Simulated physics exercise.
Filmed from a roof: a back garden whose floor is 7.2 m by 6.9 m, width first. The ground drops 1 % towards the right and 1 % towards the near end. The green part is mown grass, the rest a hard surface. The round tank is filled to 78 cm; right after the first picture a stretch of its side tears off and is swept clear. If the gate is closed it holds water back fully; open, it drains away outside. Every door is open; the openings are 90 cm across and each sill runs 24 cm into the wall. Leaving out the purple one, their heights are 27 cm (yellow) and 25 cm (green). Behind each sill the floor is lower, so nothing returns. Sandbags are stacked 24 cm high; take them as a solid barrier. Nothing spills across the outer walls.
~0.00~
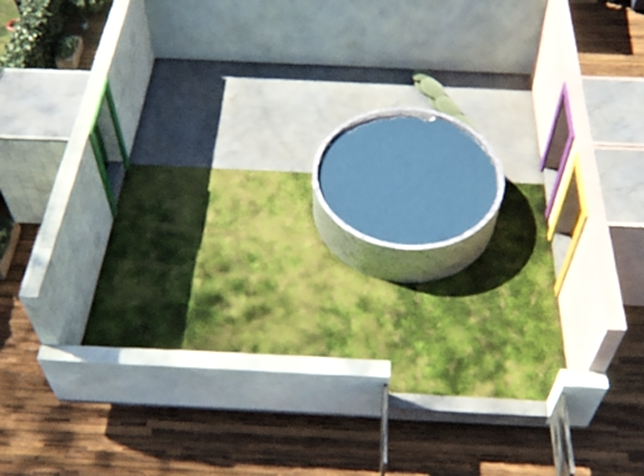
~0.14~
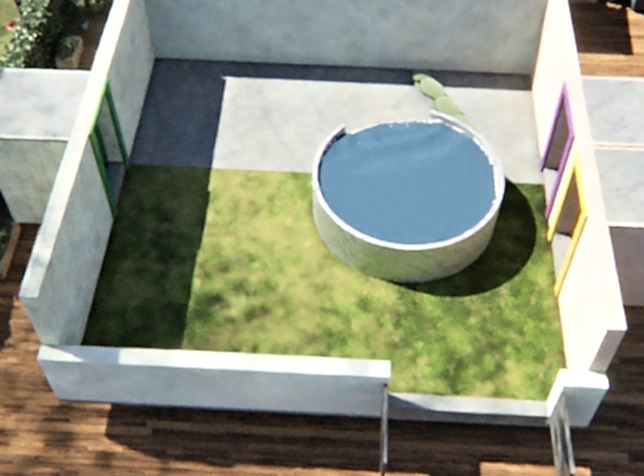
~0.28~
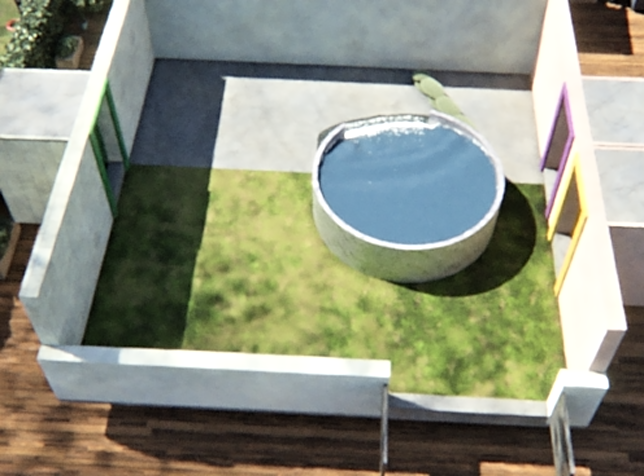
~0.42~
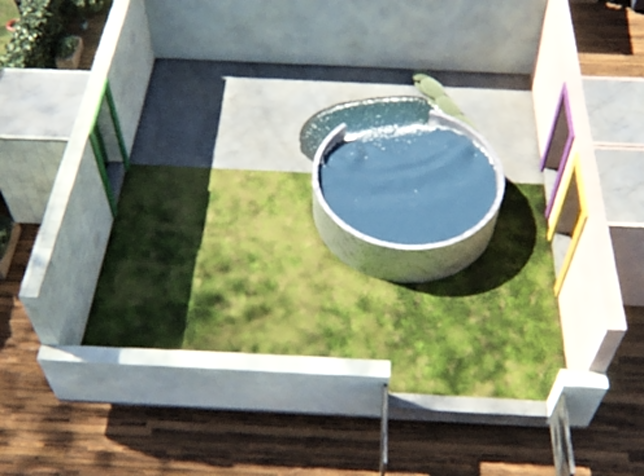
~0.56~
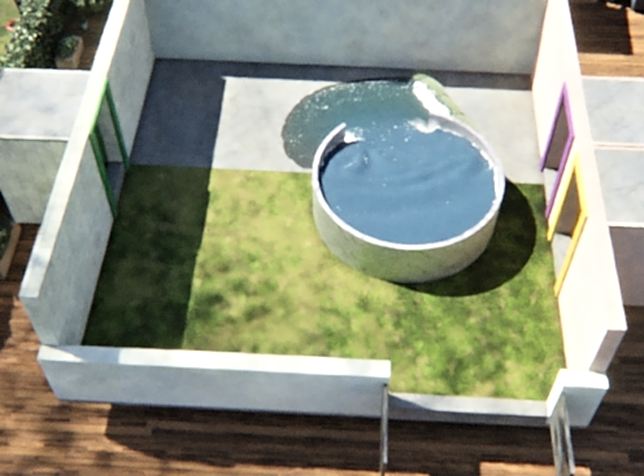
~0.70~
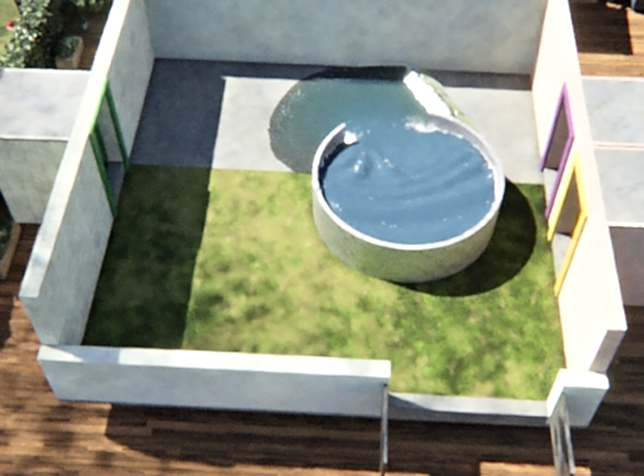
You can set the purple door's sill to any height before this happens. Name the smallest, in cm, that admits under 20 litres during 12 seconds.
Some 8 cm above the ground.
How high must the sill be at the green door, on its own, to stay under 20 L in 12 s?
About 11.0 cm at green.
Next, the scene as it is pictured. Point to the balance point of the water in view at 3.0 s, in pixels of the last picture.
Around (351, 147).
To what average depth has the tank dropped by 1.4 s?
Roughly 56 cm on average.
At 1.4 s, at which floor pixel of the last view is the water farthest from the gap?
Around (221, 62).
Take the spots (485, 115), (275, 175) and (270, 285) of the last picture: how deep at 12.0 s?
About 3, 6 and 12 cm.
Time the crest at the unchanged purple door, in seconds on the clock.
Near 6.0 s.
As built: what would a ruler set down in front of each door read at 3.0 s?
In cm: Purple 4, yellow 0, green 4.
After 1.4 s water covers 20 % of the floor, deepest (57 cm) near (390, 69); it has not reached the purple door.
After 3.0 s water covers 40 % of the floor, deepest (44 cm) near (155, 59); 4 cm at the purple door, 0 litres in over its 13 cm sill.
After 12.0 s water covers 95 % of the floor, deepest (16 cm) near (561, 401); 7 cm at the purple door, 2 litres in over its 13 cm sill.
At the purple door as built, the water arrived by 2.9 s and peaked near 14 cm at 5.8 s.
With a sill of 6.5 cm, 38 litres would have come in within the 12 s; with 9 cm, 14 litres. So under 20 litres takes about 8 cm.
